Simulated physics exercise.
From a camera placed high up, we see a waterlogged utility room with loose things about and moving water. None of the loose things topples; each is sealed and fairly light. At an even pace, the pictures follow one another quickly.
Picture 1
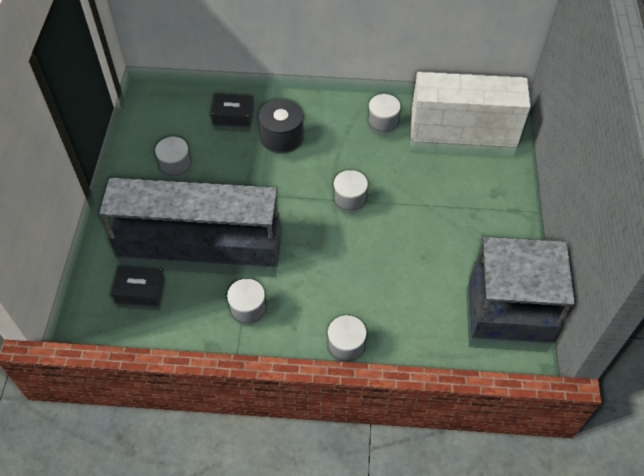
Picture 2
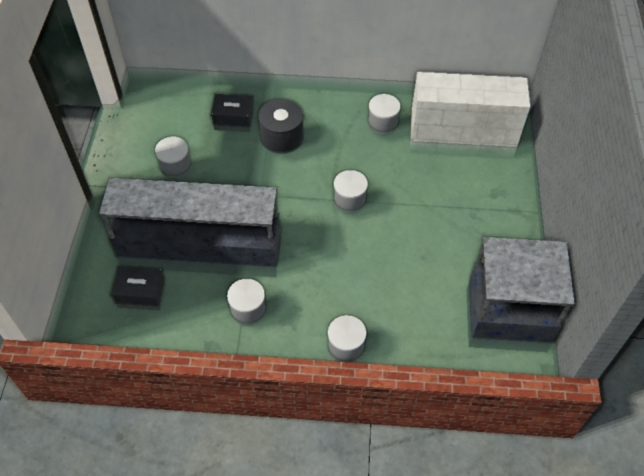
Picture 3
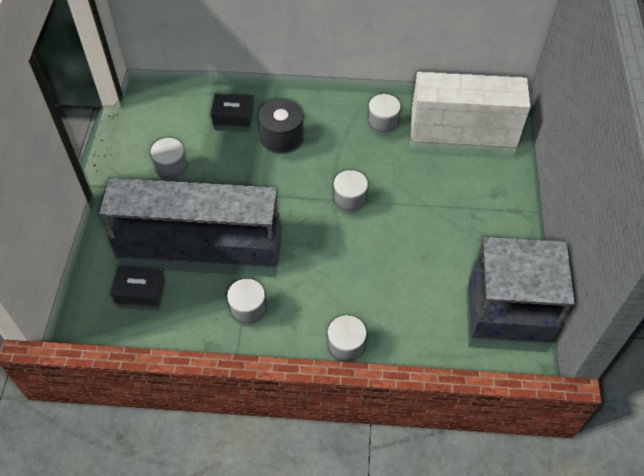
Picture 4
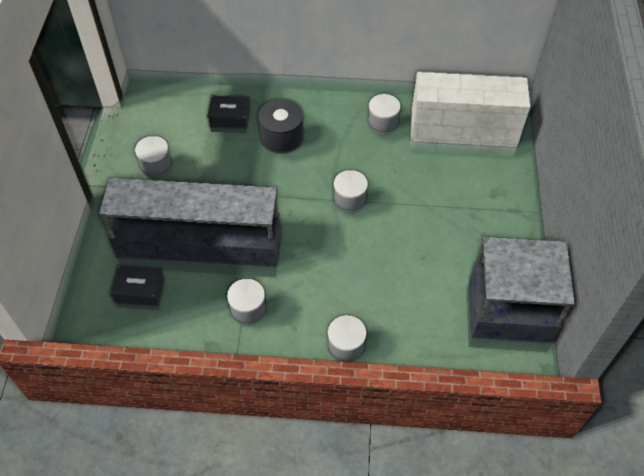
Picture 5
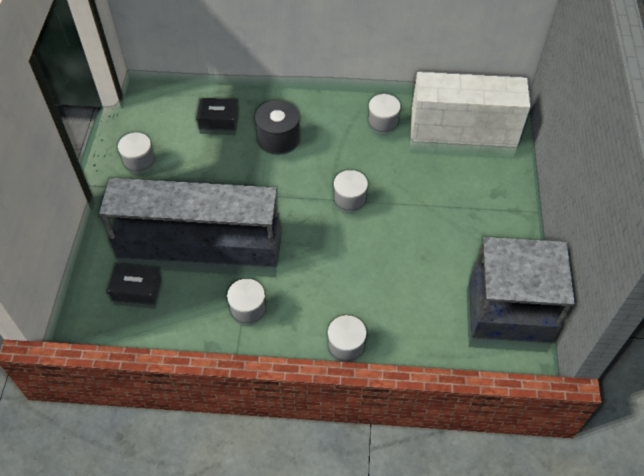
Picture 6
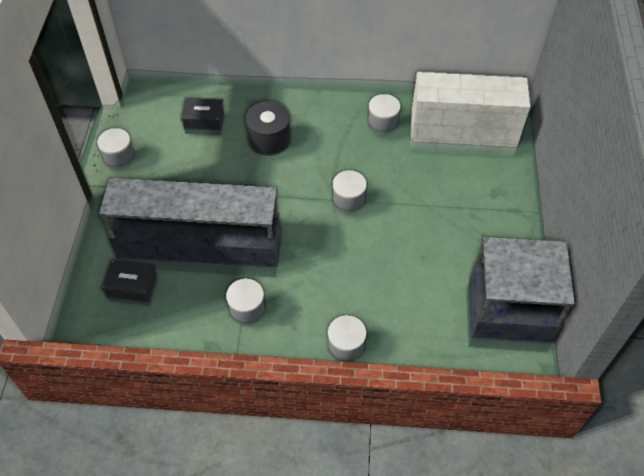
White pail drifting left across a flooded green floor after a side door opens, followed by dark boxes and a round tub.
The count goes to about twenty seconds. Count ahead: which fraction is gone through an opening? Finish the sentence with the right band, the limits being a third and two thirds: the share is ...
The share is two thirds or more.
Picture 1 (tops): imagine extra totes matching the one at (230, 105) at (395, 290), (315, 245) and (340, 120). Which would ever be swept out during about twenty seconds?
Result list, first to last: Does not leave, does not leave, leaves.
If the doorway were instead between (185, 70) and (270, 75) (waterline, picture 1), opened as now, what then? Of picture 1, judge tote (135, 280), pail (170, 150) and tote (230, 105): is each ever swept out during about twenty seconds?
One after the other: Left behind, out, gone.
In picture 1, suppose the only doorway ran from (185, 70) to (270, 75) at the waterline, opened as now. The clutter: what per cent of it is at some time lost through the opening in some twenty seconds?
About 60 %.
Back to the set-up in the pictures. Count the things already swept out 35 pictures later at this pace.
I reckon 6.
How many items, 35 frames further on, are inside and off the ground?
The answer is 2.
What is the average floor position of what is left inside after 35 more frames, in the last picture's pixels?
Their centre sits close to (288, 288) on the floor of the last picture.
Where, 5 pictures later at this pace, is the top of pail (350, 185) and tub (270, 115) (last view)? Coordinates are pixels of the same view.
Estimated positions: (296, 163) and (199, 107), approximately.
A moment on, 1 of 8 are out; 7 afloat.
Next, 4 of 8 are out; 4 afloat.
Later, 6 of 8 are out; 2 afloat.
In the end, 6 of 8 are out; 2 afloat.
